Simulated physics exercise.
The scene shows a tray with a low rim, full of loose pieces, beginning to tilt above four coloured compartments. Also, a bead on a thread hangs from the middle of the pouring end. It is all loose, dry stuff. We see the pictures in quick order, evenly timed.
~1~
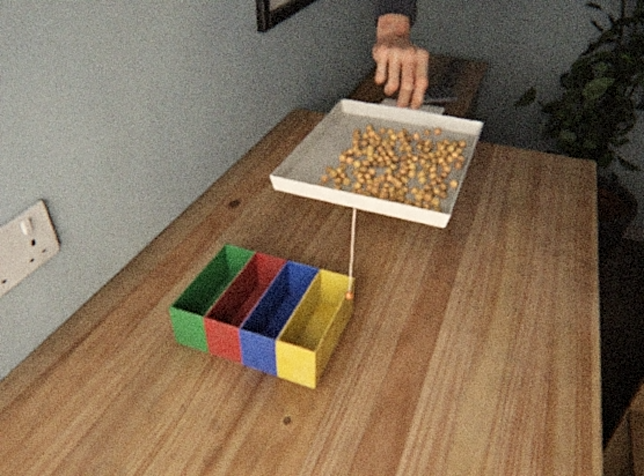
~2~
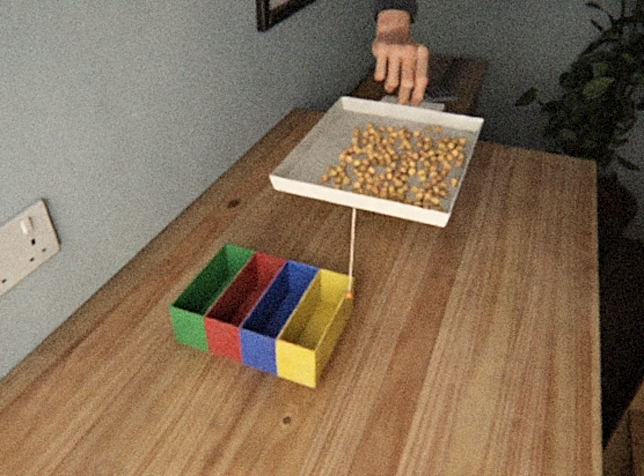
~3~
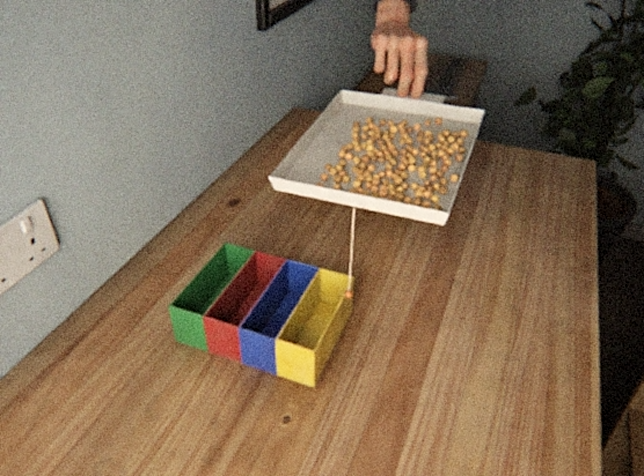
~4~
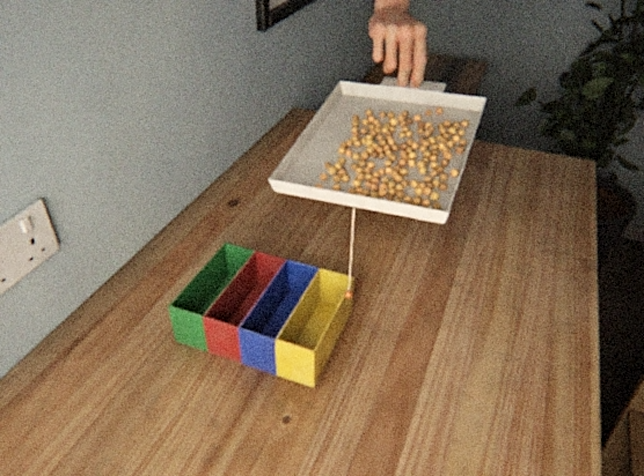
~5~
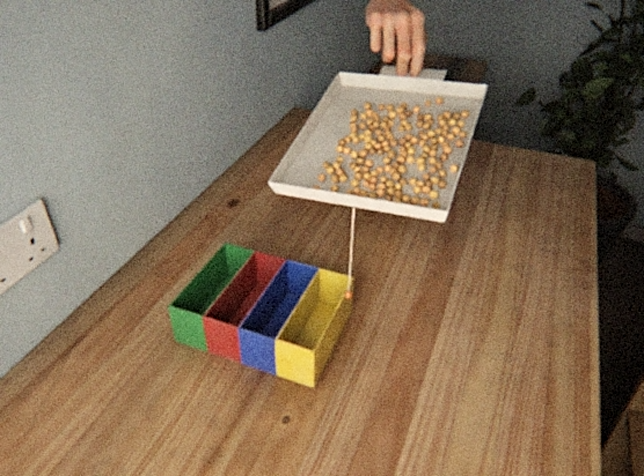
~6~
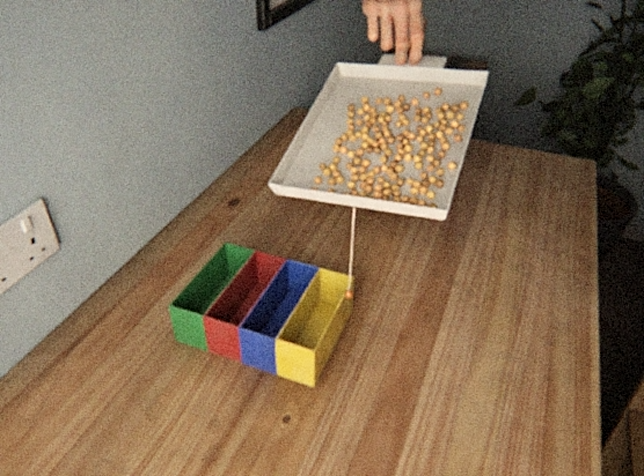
A shallow white tray of round wooden beads tilts slowly above a wooden table, seen from above at a slant by a still camera, with a grey-blue wall and socket at left and a plant at right. Below its near edge hang a thread and small bead, beside green, red, blue and yellow compartments running left to right. A hand at the far edge steadily raises that side, and the beads shift slightly within the tray.
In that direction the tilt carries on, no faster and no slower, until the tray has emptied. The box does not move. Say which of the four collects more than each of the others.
The blue one collects the most.
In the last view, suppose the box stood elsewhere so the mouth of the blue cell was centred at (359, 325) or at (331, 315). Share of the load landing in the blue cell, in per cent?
You'd get 0 in a hundred the first time and 10 in a hundred the second.
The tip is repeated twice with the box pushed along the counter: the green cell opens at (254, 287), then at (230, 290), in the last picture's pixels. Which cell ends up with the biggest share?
First: Red. Second: Red.
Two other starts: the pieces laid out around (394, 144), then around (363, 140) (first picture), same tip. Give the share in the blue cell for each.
Respectively 60 and 60 per cent.
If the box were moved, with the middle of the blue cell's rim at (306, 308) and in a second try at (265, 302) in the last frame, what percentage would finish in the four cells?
It would be roughly 100 per cent for the first and roughly 90 per cent for the second.
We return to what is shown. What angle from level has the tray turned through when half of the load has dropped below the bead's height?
It is at around 95 degrees.
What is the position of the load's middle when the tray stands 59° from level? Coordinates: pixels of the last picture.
The middle of the load sits near (334, 182).
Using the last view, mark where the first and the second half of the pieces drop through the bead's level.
Half one: (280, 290), half two: (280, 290).
Soon, tray tipped steeply; nearly all on the tray; a stray few in the red cell; a stray few in the blue cell; a stray few falling or outside the box.
A while on, tray tipped right over; about a quarter on the tray; about a quarter in the blue cell; a small part in the yellow cell; a small part in the red cell; about a quarter falling or outside the box.
Towards the end, tray tipped past a quarter turn; about half in the blue cell; about a quarter in the yellow cell; about a quarter in the red cell; a small part falling or outside the box.
Finally, tray tipped past a quarter turn; about half in the blue cell; about a quarter in the yellow cell; about a quarter in the red cell; none in the green cell; a small part outside the box.
